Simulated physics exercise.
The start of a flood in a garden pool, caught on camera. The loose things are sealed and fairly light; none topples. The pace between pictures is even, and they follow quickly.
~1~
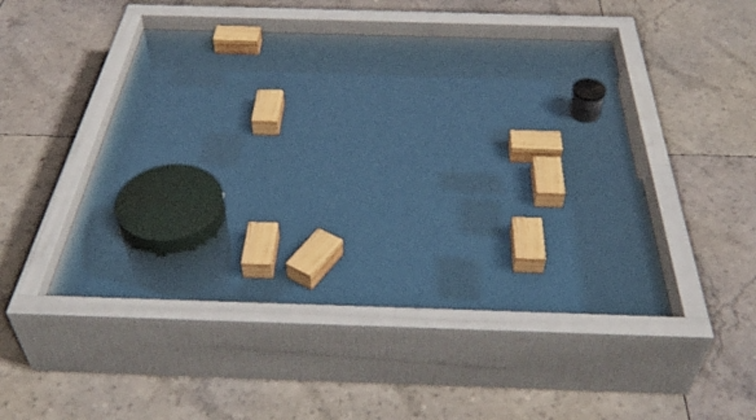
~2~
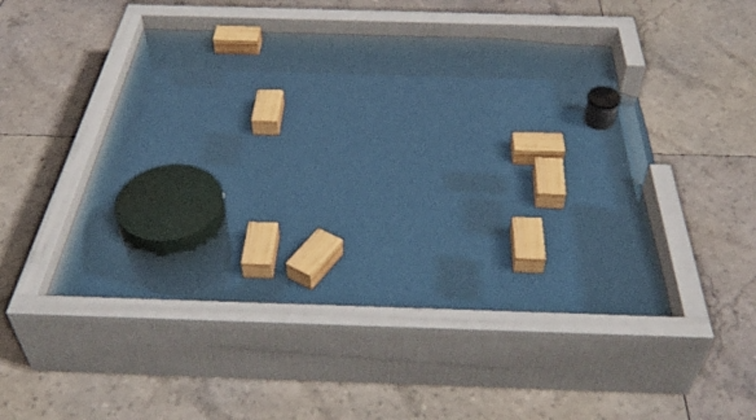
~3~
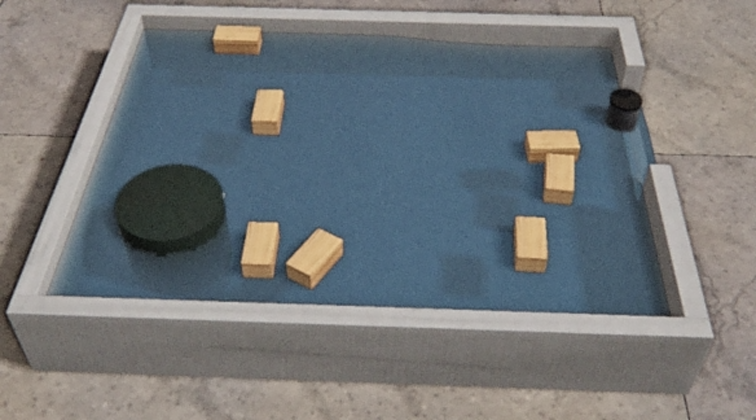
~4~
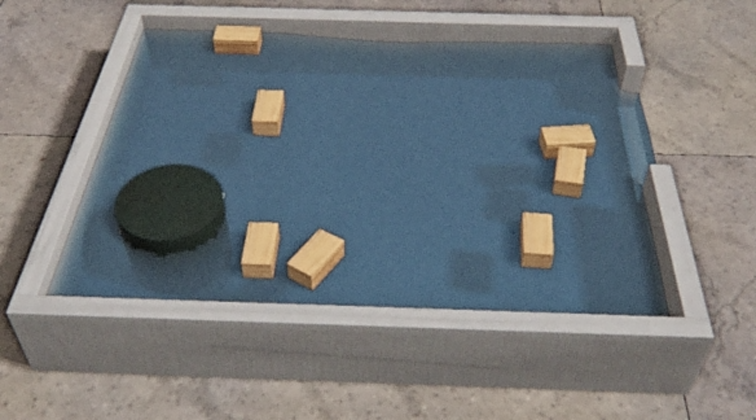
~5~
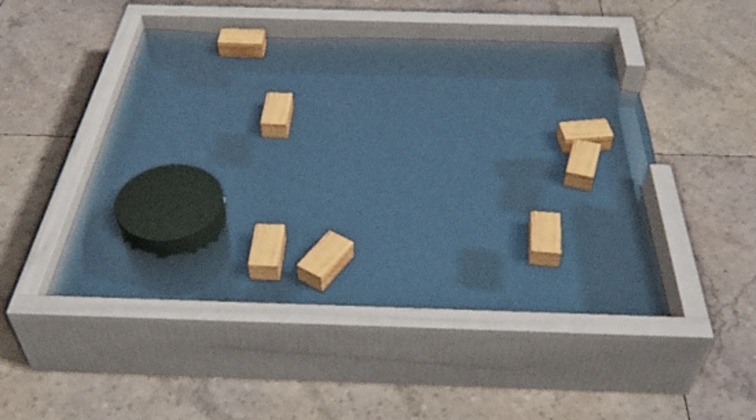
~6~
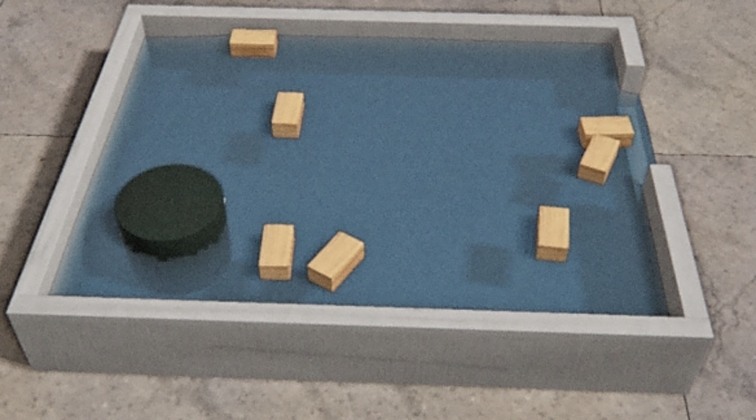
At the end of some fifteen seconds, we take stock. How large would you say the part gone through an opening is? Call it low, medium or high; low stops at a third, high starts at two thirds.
Medium.
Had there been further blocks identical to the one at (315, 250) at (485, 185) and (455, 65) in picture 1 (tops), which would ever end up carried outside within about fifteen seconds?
In turn: Through, yes.
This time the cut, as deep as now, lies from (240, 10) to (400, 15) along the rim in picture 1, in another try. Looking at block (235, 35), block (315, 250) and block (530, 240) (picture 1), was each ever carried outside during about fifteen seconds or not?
Taking each in turn, I'd say carried off, stuck within and stuck within.
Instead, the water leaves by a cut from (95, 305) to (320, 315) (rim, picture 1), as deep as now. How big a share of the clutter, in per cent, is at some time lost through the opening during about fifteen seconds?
20 per cent.
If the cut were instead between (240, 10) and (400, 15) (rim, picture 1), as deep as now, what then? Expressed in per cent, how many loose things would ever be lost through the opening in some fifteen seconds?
It comes to about 20 per cent.
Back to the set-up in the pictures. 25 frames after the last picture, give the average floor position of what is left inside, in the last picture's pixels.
I'd put it around pixel (367, 197).
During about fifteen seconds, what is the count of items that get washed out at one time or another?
The answer is 4.
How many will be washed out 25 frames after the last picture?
Tally: 4.
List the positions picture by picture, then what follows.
In the first picture, a block at (536, 140), afloat; a block at (549, 175) floats; 0 of 8 have shifted.
In the second picture, a block at (539, 142) floats; a block at (550, 176) floats; 1 of 8 have shifted.
In the third picture, a block at (553, 140), afloat, close to its start; a block at (560, 172), afloat, close to its start; 3 of 8 have shifted.
In the fourth picture, a block at (568, 135) floats, close to its start; a block at (571, 165) floats, close to its start; 4 of 8 have shifted.
In the fifth picture, a block at (586, 129), afloat, a stride from its start; a block at (584, 158), afloat, close to its start; 6 of 8 have shifted.
In the sixth picture, a block at (607, 125), afloat, a stride from its start; a block at (600, 152) floats, a stride from its start; 8 of 8 have shifted.
A moment on, 3 of 8 are out; 5 afloat.
Next, 3 of 8 are out; 5 afloat.
Later, 4 of 8 are out; 4 afloat.
In the end, 4 of 8 are out; 4 afloat.
